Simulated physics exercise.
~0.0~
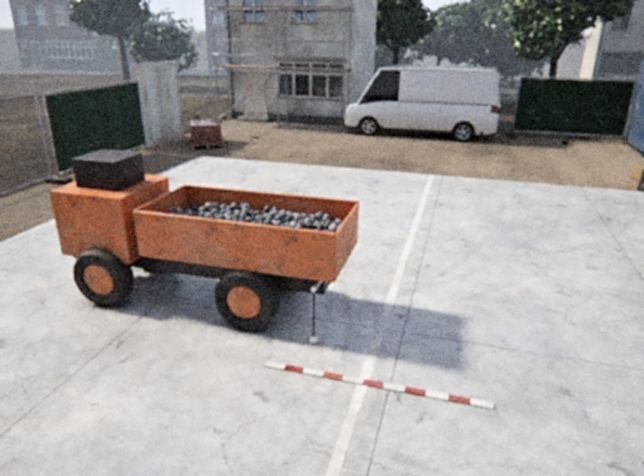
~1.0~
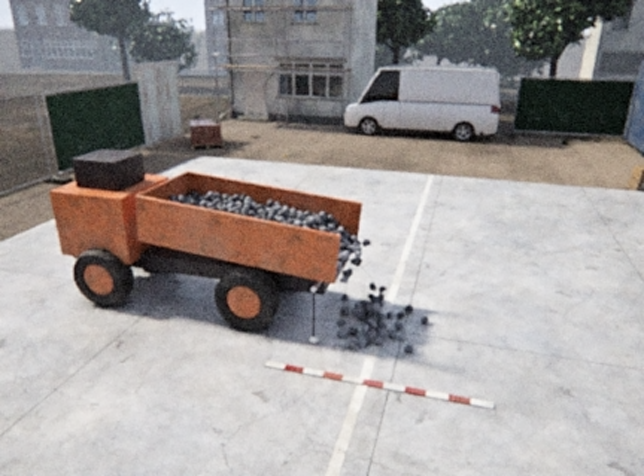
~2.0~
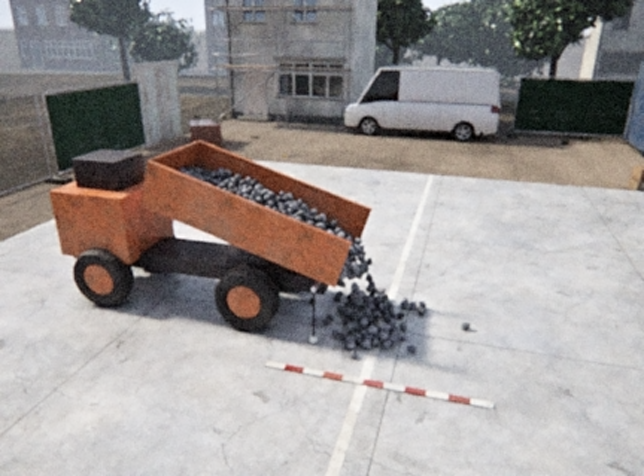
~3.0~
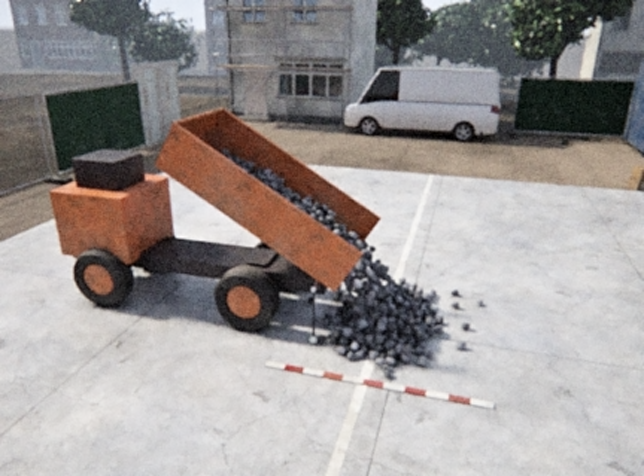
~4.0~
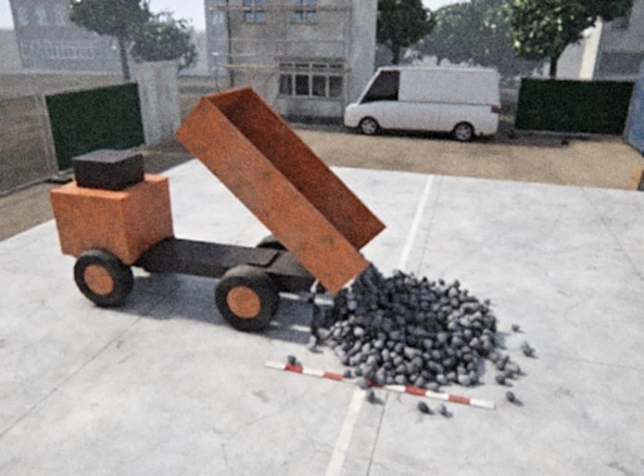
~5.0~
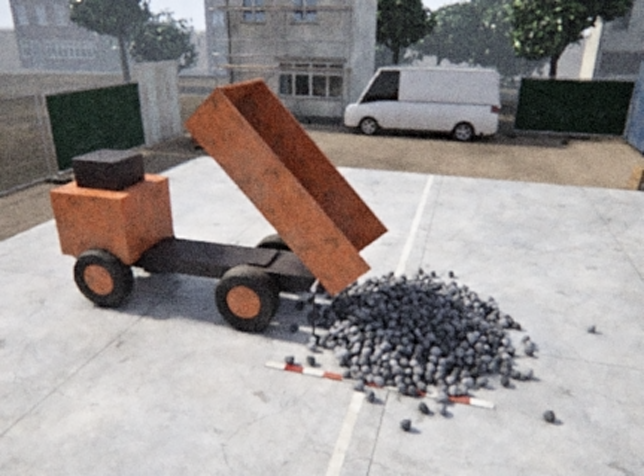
The orange truck's bed tilts up, pouring all its dark stones into a heap behind it.
